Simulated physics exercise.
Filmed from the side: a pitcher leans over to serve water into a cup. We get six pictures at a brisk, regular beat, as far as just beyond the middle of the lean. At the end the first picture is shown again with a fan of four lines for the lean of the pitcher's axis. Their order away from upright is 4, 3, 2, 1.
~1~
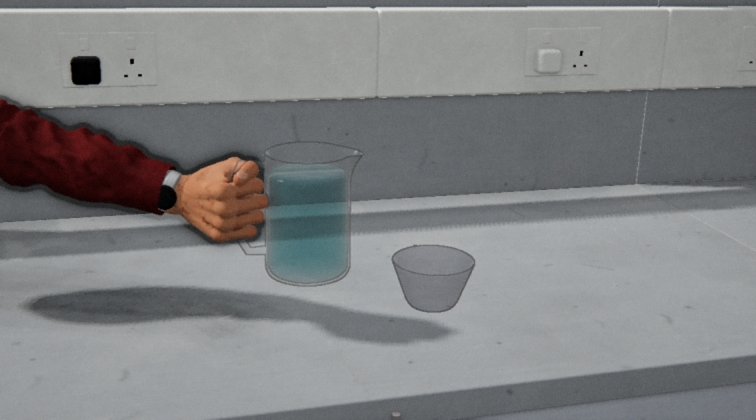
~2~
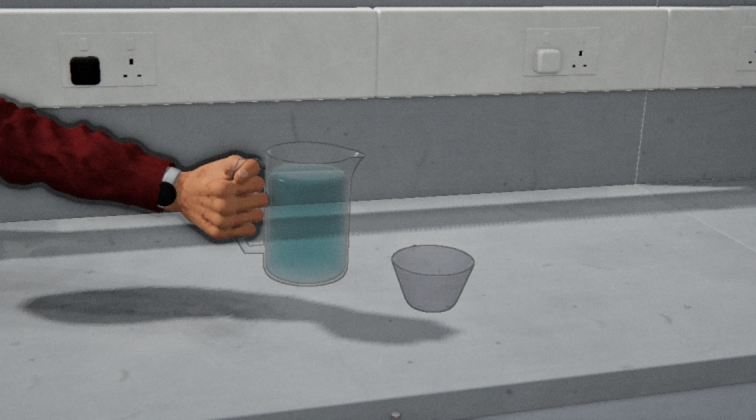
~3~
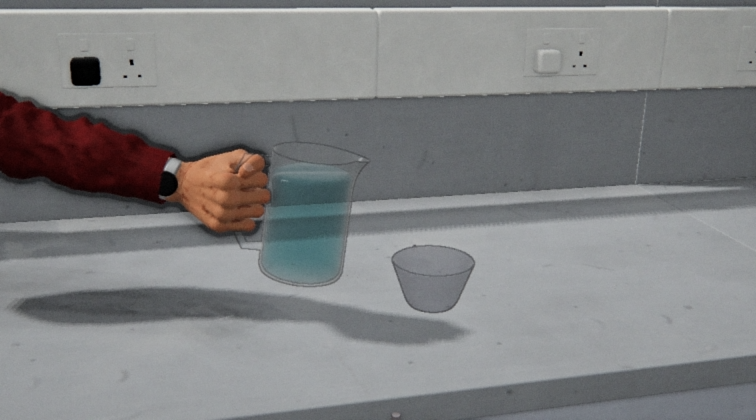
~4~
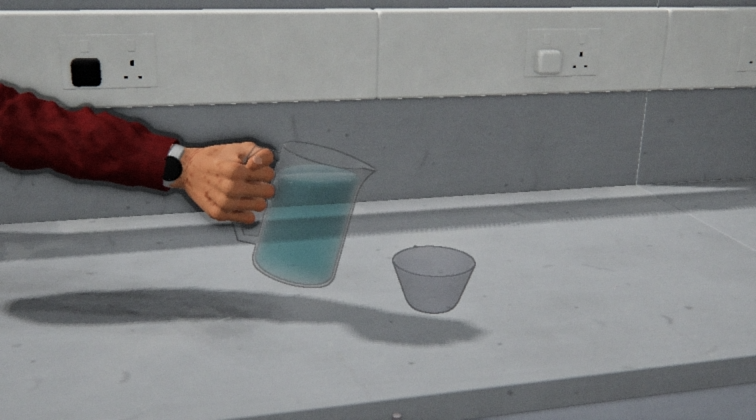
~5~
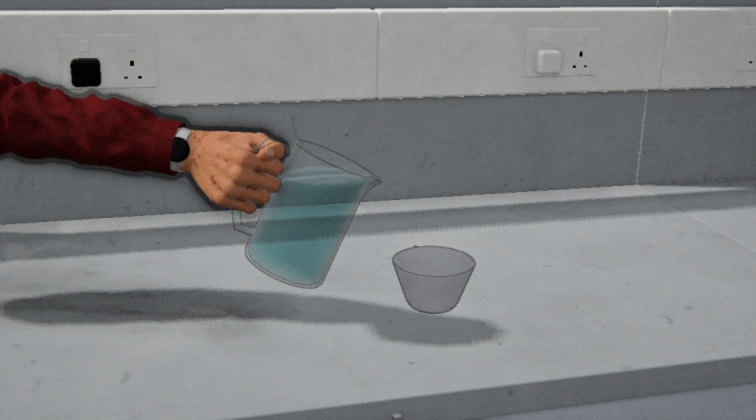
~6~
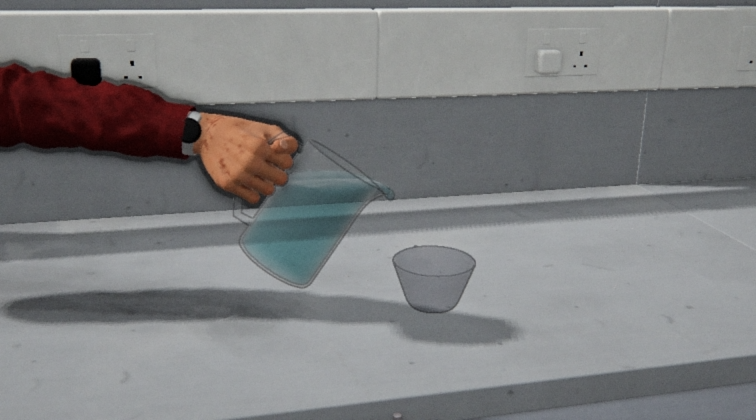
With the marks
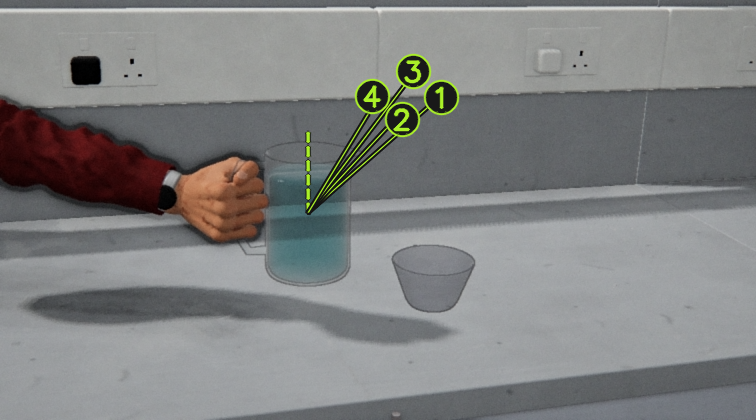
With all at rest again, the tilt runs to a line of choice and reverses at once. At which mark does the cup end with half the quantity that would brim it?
1 beats the others.
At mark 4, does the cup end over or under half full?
Under.
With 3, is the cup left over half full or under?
Under half.
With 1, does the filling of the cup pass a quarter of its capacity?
Yes, clearly.
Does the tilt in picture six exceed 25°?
Yes.
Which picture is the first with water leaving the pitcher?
In picture 6.
On the marked copy, 1 at (427, 107); 2 at (386, 128); 3 at (404, 85); 4 at (367, 114).
Choosing 1, the cup ends with about 50 % of what it can hold.
Choosing 2, the cup ends with about 35 % of what it can hold.
Choosing 3, the cup ends with about 21 % of what it can hold.
Choosing 4, the cup ends with about 11 % of what it can hold.
